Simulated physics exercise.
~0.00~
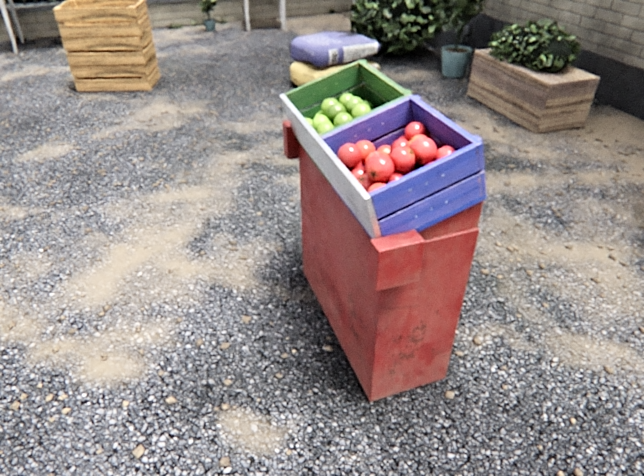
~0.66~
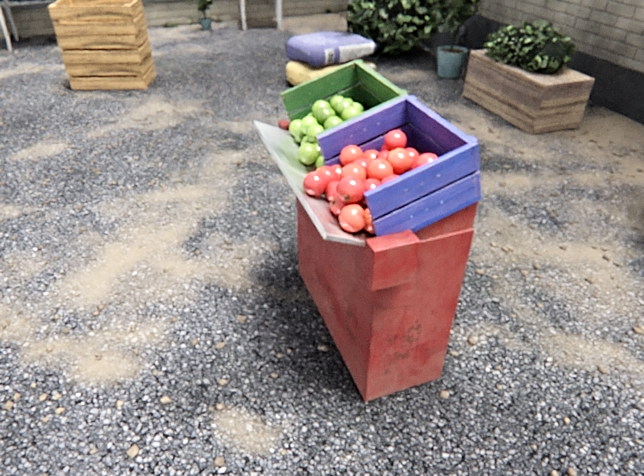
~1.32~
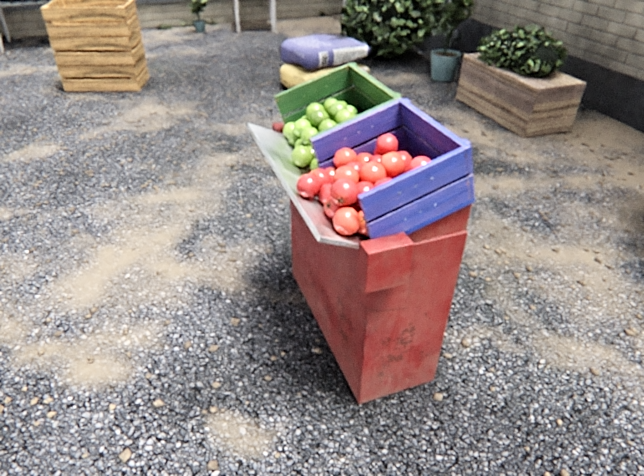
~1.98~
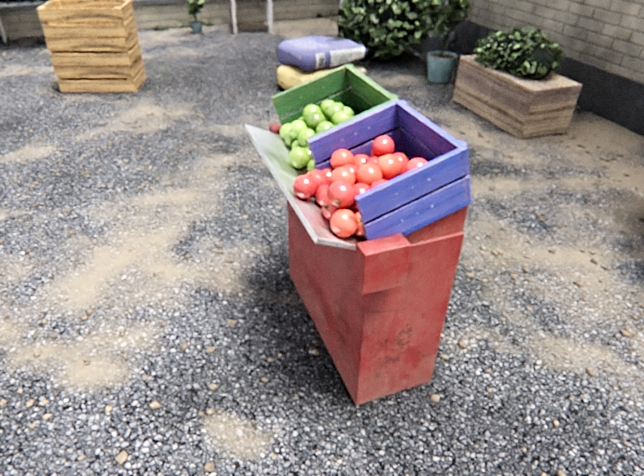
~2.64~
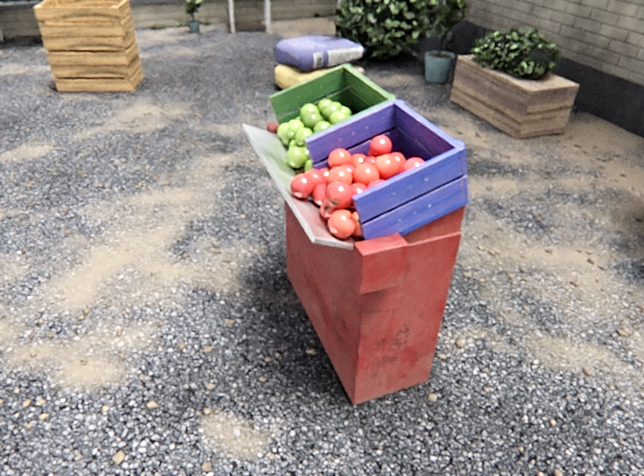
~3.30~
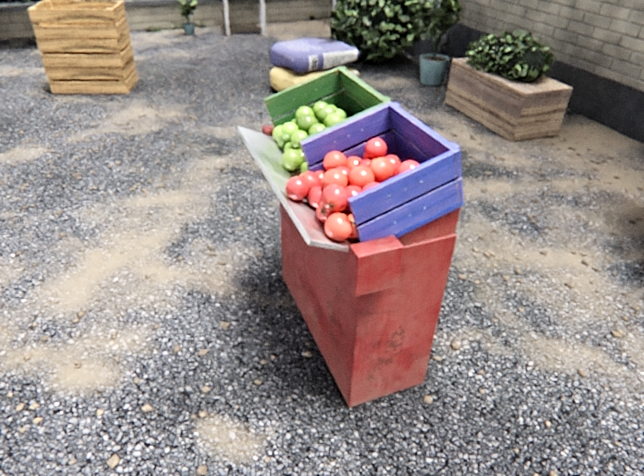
A red stand held a green bin of green apples and a blue bin of tomatoes on a gravel yard; their shared flap swung down, the fruit slid forward onto it, and everything stayed heaped there without any reaching the ground.
